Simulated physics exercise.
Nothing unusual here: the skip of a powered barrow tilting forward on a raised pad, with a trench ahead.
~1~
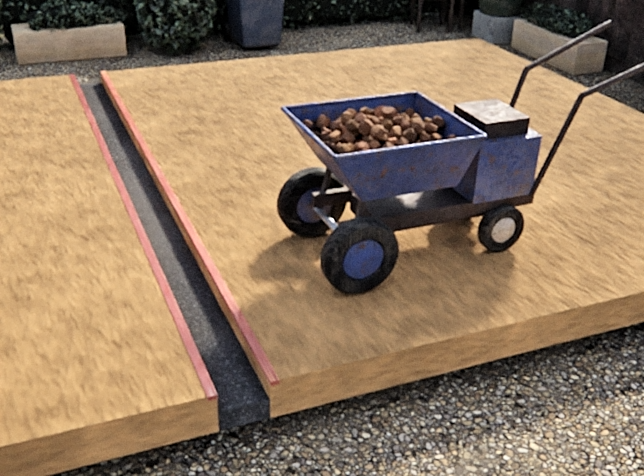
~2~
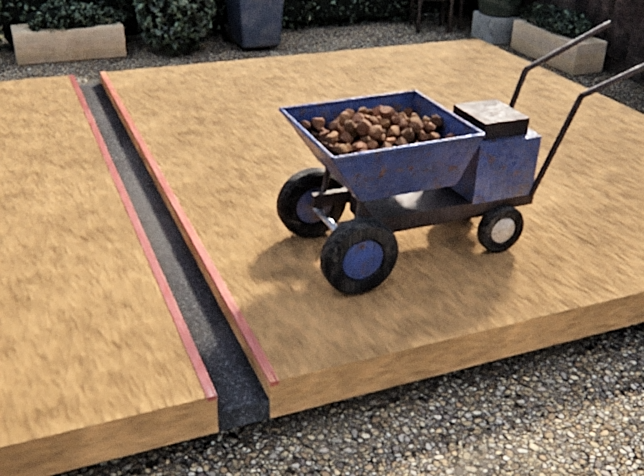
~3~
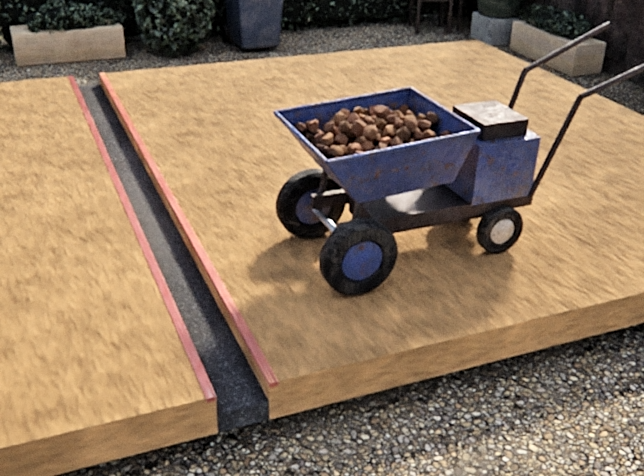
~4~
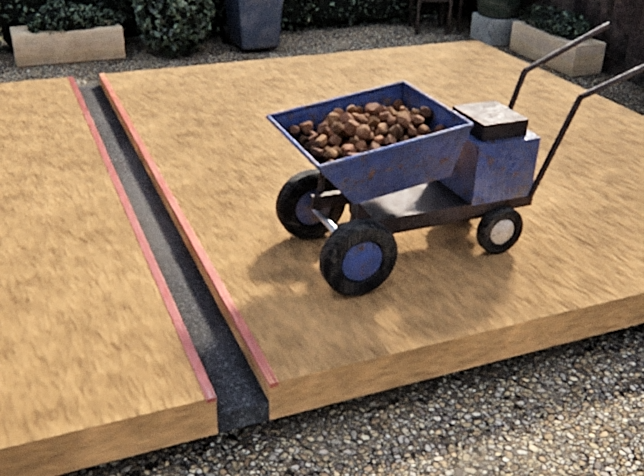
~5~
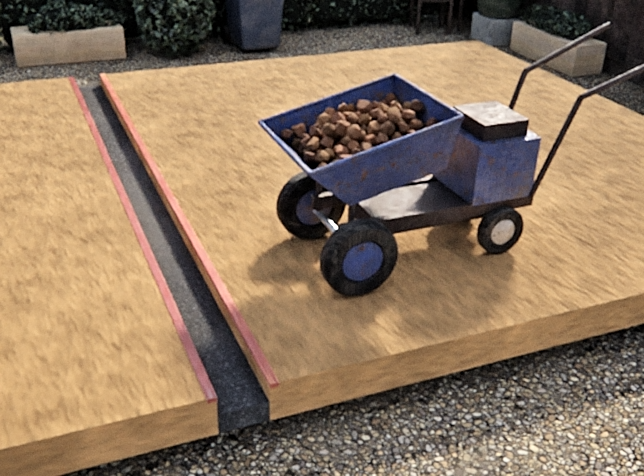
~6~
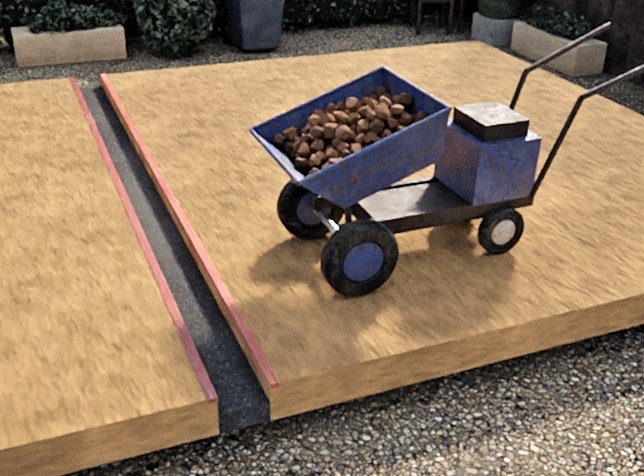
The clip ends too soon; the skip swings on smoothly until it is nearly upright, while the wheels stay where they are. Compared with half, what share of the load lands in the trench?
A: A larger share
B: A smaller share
(A) A larger share.
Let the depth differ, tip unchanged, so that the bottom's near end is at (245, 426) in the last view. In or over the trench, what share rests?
The share would be roughly 80 per cent.
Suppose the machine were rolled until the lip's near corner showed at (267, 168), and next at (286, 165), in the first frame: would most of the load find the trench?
At the first place the smaller part, at the second the smaller part.
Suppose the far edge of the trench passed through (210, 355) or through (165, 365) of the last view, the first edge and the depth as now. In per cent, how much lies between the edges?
Lab note: Try one about 40 %, try two about 80 %.
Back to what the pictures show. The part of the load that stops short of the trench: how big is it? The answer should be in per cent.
Estimate: Around 15 per cent.
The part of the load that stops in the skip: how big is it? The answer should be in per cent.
Share in the skip: Around 5 %.
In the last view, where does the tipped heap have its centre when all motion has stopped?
Close to (192, 282), more or less.
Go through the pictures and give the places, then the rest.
In the first frame, lip of the skip at (335, 158), level; top of the load at (387, 125), clay clods; first edge of the trench at (254, 342); far edge at (195, 355), the trench under half as wide as the skip, and shallow for its width.
In the second frame, lip of the skip at (333, 159), level; top of the load at (386, 125).
In the third frame, lip of the skip at (327, 163), tipped barely; top of the load at (381, 124).
In the fourth frame, lip of the skip at (319, 168), tipped a little; top of the load at (393, 126).
In the fifth frame, lip of the skip at (309, 174), tipped a little; top of the load at (376, 117).
In the sixth frame, lip of the skip at (299, 183), tipped clearly; top of the load at (381, 114); first edge of the trench at (254, 345); far edge at (195, 358).
Soon after the last picture, skip tipped steeply; all in the skip.
A little later, skip tipped right over; most in the skip; a stray few short of the trench; about a quarter in or heaped over the trench; a stray few beyond it; a stray few falling.
Later still, skip tipped right over; about a quarter in the skip; a small part short of the trench; about half in or heaped over the trench; a small part beyond it.
At rest, skip tipped right over; a small part in the skip; a small part short of the trench; about two thirds in or heaped over the trench; a small part beyond it.
